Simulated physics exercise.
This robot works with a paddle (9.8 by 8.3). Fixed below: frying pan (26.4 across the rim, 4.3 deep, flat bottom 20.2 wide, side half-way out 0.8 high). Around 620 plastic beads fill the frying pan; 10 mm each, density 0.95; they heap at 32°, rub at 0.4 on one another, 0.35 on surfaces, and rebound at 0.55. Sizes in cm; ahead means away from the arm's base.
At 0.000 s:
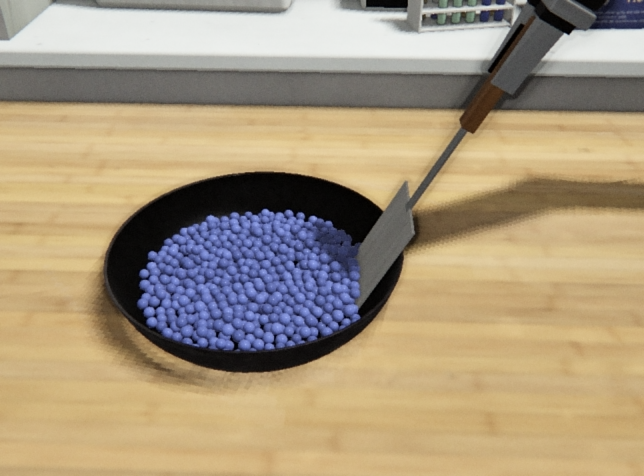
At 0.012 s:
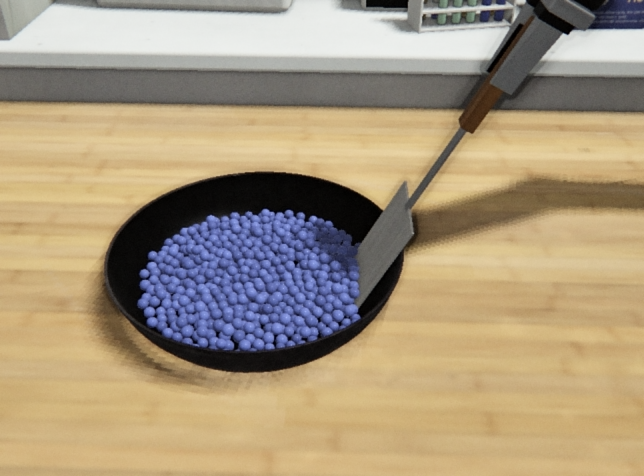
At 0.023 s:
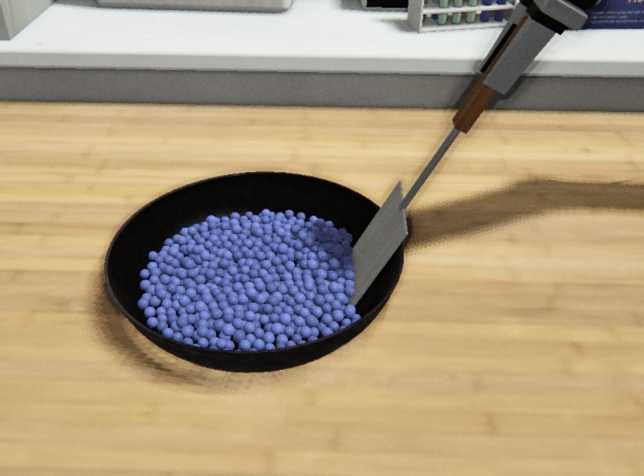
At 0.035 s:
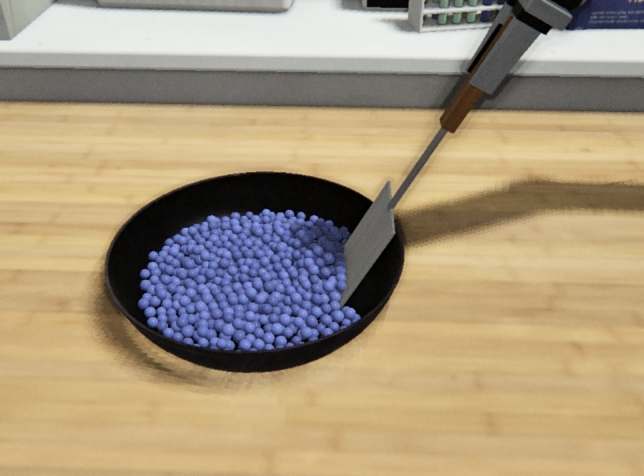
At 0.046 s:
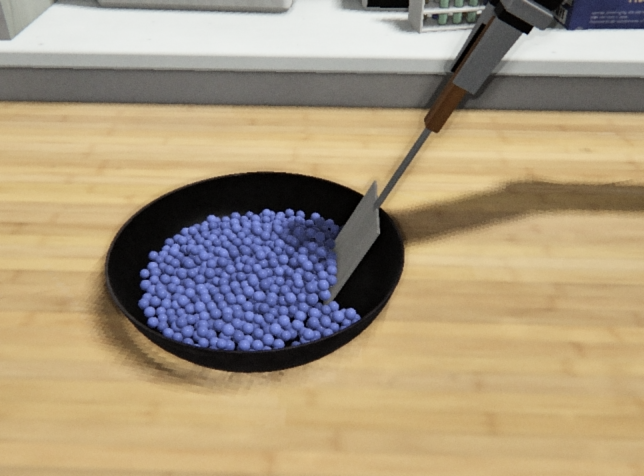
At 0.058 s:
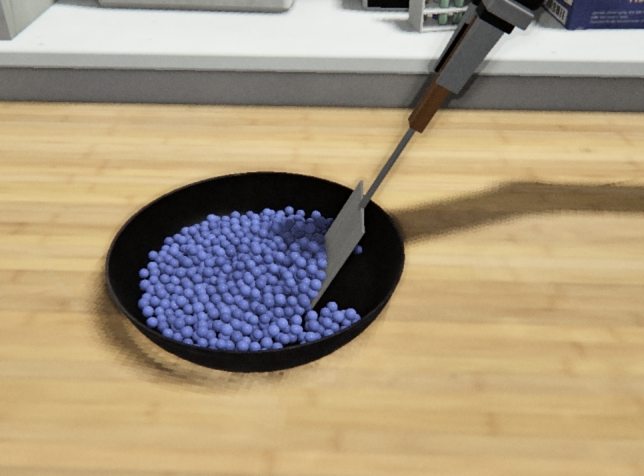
A robot arm slides a paddle leftward through blue beads in a black frying pan.
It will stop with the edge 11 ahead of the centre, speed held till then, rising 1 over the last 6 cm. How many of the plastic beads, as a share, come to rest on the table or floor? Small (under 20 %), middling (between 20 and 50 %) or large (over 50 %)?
Share on the table or floor: Middling (between 20 and 50 %).
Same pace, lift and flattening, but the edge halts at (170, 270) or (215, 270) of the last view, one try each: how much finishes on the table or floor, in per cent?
Some 10 and 5 per cent.
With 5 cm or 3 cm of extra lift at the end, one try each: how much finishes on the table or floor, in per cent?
About 20 and 25 per cent.
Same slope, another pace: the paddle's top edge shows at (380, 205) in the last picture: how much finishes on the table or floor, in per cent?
Some 25 per cent.
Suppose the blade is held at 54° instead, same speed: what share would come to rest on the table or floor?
In that case some 30 per cent.
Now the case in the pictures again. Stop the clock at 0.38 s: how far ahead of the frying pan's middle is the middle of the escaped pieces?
Some 20 cm.
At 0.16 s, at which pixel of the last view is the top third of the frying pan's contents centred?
At about (190, 256).
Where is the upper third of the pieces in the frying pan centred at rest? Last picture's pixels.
Near (214, 264).
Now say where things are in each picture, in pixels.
The first frame shows paddle top edge at (410, 205), sloping 63°; upper third of the load around (265, 267), from x 145 to 360, top at y 215; 616 in the frying pan.
The second frame shows paddle top edge at (409, 205), sloping 63°; upper third of the load around (265, 267), from x 145 to 360, top at y 215.
The third frame shows paddle top edge at (404, 205), sloping 63°; upper third of the load around (266, 266), from x 145 to 360, top at y 215.
The fourth frame shows paddle top edge at (392, 205), sloping 63°; upper third of the load around (269, 266), from x 145 to 360, top at y 215.
The fifth frame shows paddle top edge at (377, 205), sloping 63°; upper third of the load around (270, 266), from x 145 to 360, top at y 215.
The sixth frame shows paddle top edge at (363, 205), sloping 63°; upper third of the load around (271, 265), from x 145 to 355, top at y 210; 616 in the frying pan.
After 0.11 s, sloping 63°, highest piece 7 above the table; 616 in the frying pan.
After 0.16 s, sloping 63°, highest piece 7 above the table; 616 in the frying pan.
After 0.38 s, sloping 63°, highest piece 29 above the table; 420 in the frying pan, 44 on the table or floor, 152 on the blade or in flight.
After 1.43 s, sloping 63°, highest piece 3 above the table; 420 in the frying pan, 196 on the table or floor.
At rest, 420 in the frying pan, 196 on the table or floor. That is 32 % on the table or floor.
